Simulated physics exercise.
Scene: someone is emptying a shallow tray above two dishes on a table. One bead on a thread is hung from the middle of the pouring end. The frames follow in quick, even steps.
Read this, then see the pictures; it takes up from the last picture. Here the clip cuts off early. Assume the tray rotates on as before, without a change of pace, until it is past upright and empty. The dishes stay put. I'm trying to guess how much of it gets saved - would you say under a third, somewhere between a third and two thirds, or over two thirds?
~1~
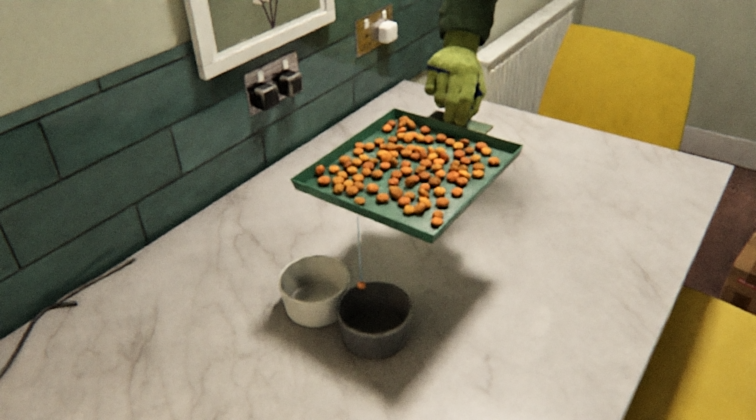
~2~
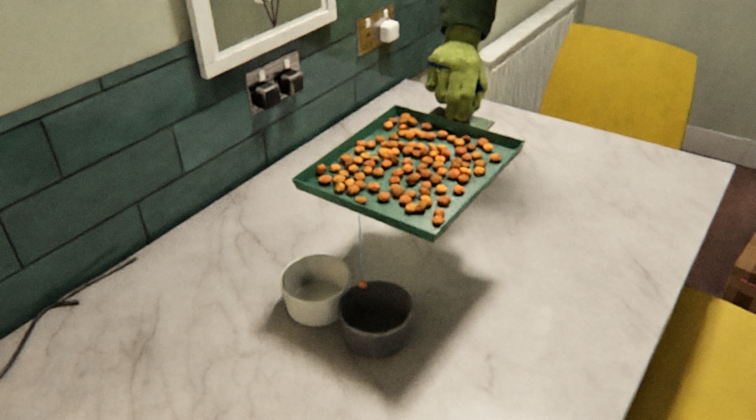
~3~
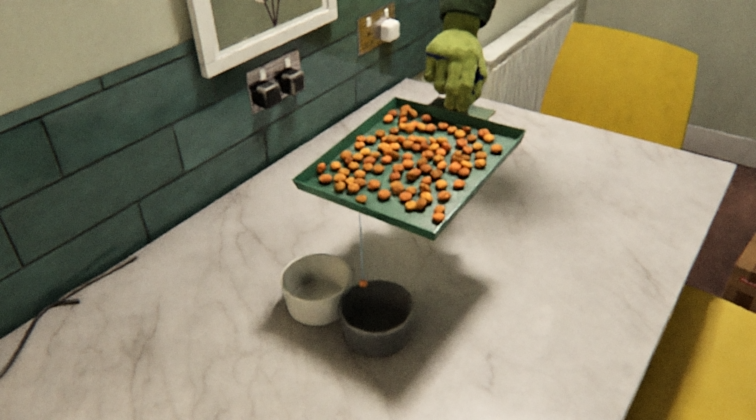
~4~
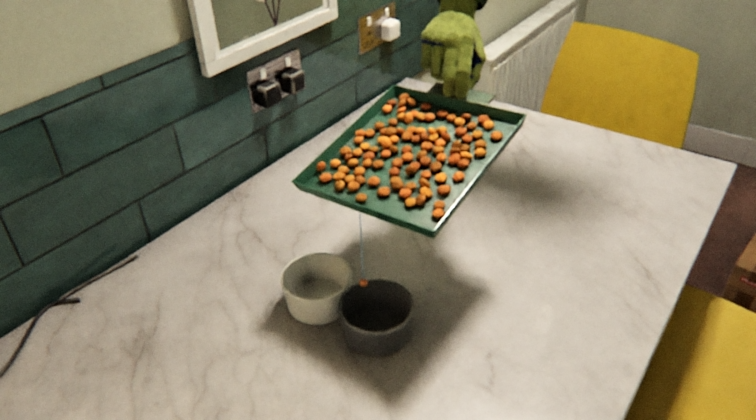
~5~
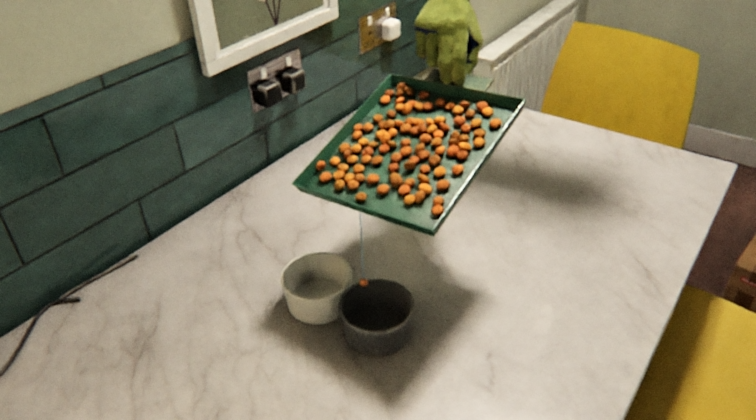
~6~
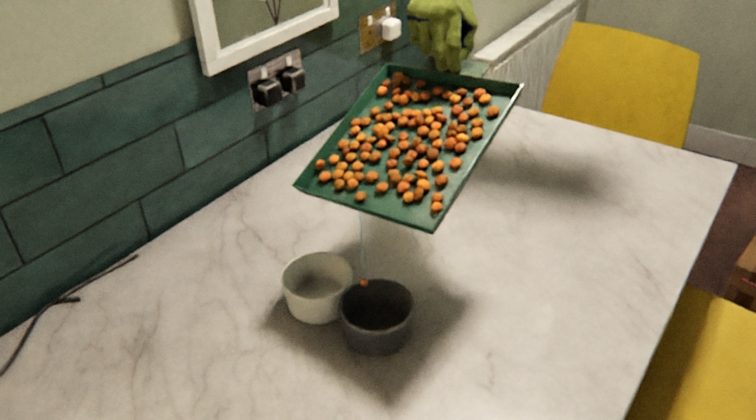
I would say somewhere between a third and two thirds.
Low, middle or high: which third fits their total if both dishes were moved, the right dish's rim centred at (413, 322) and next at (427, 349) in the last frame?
Run 1 - under a third; run 2 - under a third.
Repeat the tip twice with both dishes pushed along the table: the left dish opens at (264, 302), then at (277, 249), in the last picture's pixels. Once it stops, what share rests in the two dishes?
It would be near 30 per cent first and near 40 per cent second.
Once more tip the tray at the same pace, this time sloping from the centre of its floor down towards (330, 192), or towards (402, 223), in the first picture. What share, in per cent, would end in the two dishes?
I'd expect around 70 in a hundred first and around 20 in a hundred second.
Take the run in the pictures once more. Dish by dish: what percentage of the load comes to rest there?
Result - left dish: 50 %; right dish: 10 %.
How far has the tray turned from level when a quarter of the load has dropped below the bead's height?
About 90°.
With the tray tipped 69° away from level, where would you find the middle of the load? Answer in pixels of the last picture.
The middle of the pieces shows up near (339, 184).
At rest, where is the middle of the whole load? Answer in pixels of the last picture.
I'd place the middle at about (308, 308).
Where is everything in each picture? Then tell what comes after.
Corners of the pouring end at (295, 178) and (432, 232), level; middle of the load at (406, 164), bits of cat kibble; left dish at (293, 309); right dish at (353, 341); bead on its thread at (361, 285), in the first frame.
Corners of the pouring end at (296, 178) and (433, 231), level; middle of the load at (407, 162), in the second frame.
Corners of the pouring end at (296, 179) and (433, 229), tipped barely, lowest at the left corner; middle of the load at (407, 157), in the third frame.
Corners of the pouring end at (296, 180) and (432, 228), tipped a little, lowest at the left corner; middle of the load at (407, 150), in the fourth frame.
Corners of the pouring end at (296, 182) and (431, 227), tipped clearly, lowest at the left corner; middle of the load at (405, 143), in the fifth frame.
Corners of the pouring end at (296, 184) and (430, 226), tipped clearly, lowest at the left corner; middle of the load at (403, 137); left dish at (295, 306); right dish at (355, 338), in the sixth frame.
Soon, tray tipped steeply; nearly all on the tray; a small part in the air.
A while on, tray tipped past a quarter turn; a stray few on the tray; a small part in the right dish; about a third in the left dish; about a third outside both; a small part in the air.
Towards the end, tray tipped past a quarter turn; a small part in the right dish; about half in the left dish; about half outside both.
Finally, tray tipped past a quarter turn; a small part in the right dish; about half in the left dish; about half outside both.
